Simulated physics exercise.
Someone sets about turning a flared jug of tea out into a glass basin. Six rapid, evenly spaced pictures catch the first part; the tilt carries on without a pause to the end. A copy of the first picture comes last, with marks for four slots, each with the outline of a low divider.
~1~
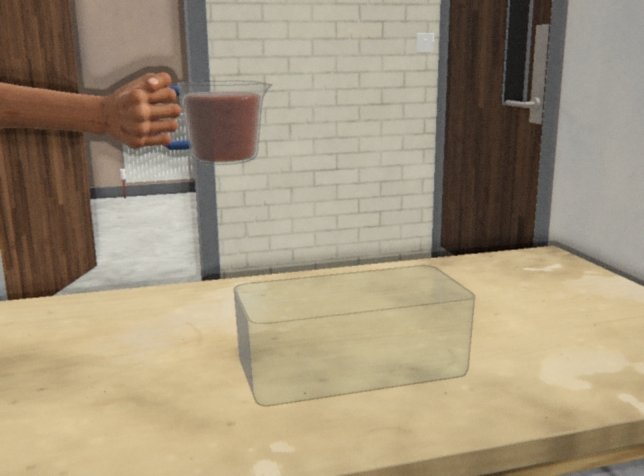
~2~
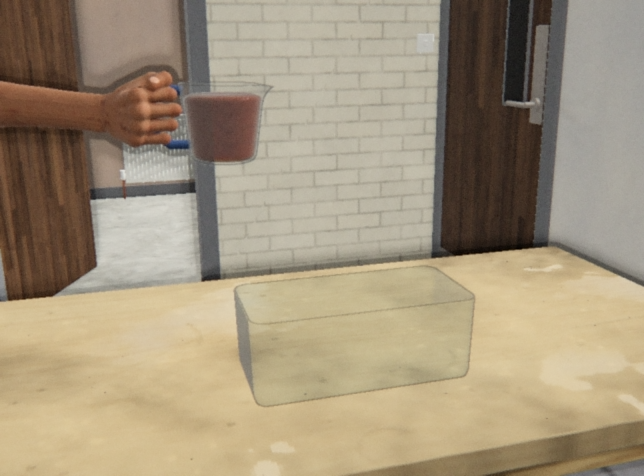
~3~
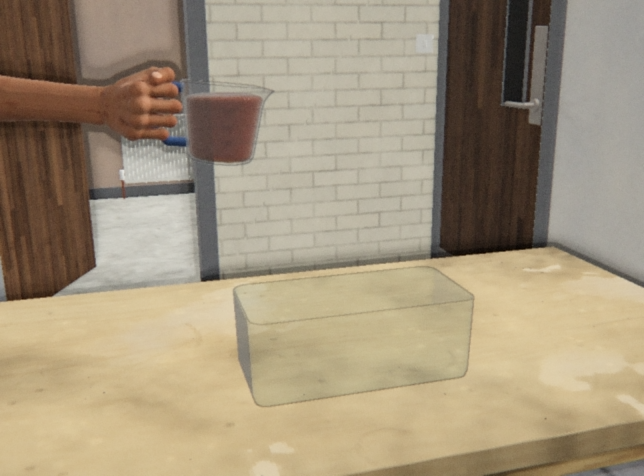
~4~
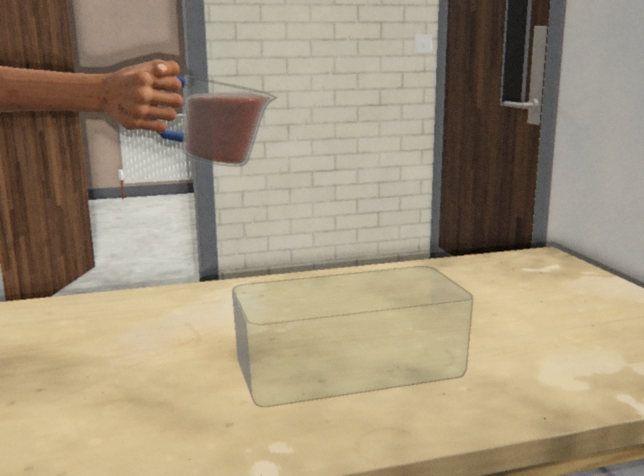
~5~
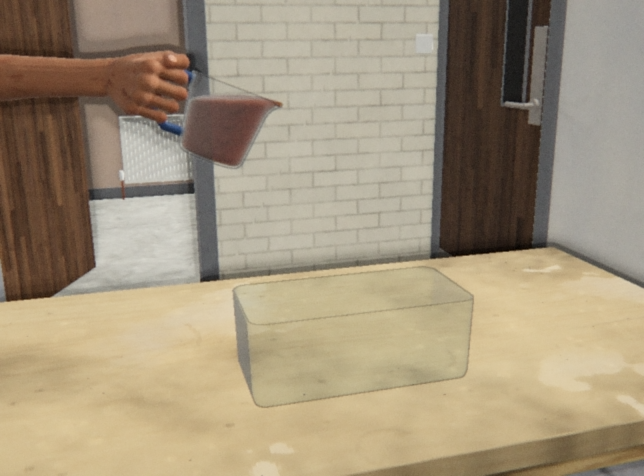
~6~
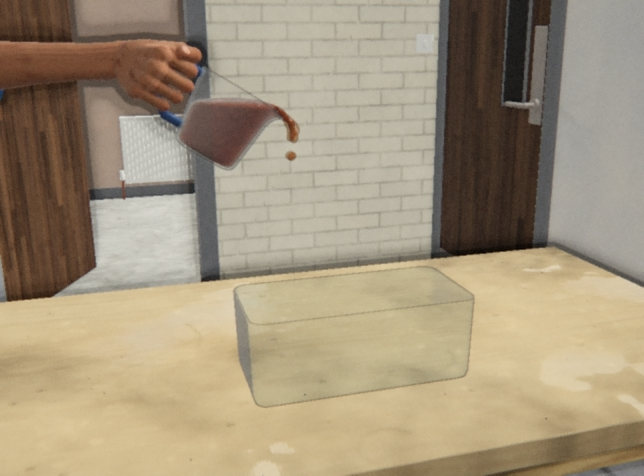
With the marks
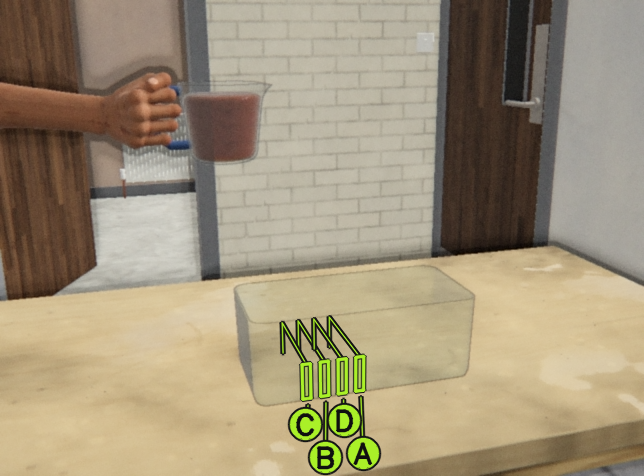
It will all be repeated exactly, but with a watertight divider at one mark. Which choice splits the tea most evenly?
Go for A.
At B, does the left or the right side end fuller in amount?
The right side.
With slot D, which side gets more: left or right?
More ends on the right.
On the marked copy, A at (360, 396); B at (325, 402); C at (308, 405); D at (343, 399).
With A, about 50 % ends left of the wall and 46 % right of it; 4 % is lost outside.
With B, about 9 % ends left of the wall and 89 % right of it.
With C, about 4 % ends left of the wall and 93 % right of it; 4 % is lost outside.
With D, about 22 % ends left of the wall and 75 % right of it; 3 % is lost outside.
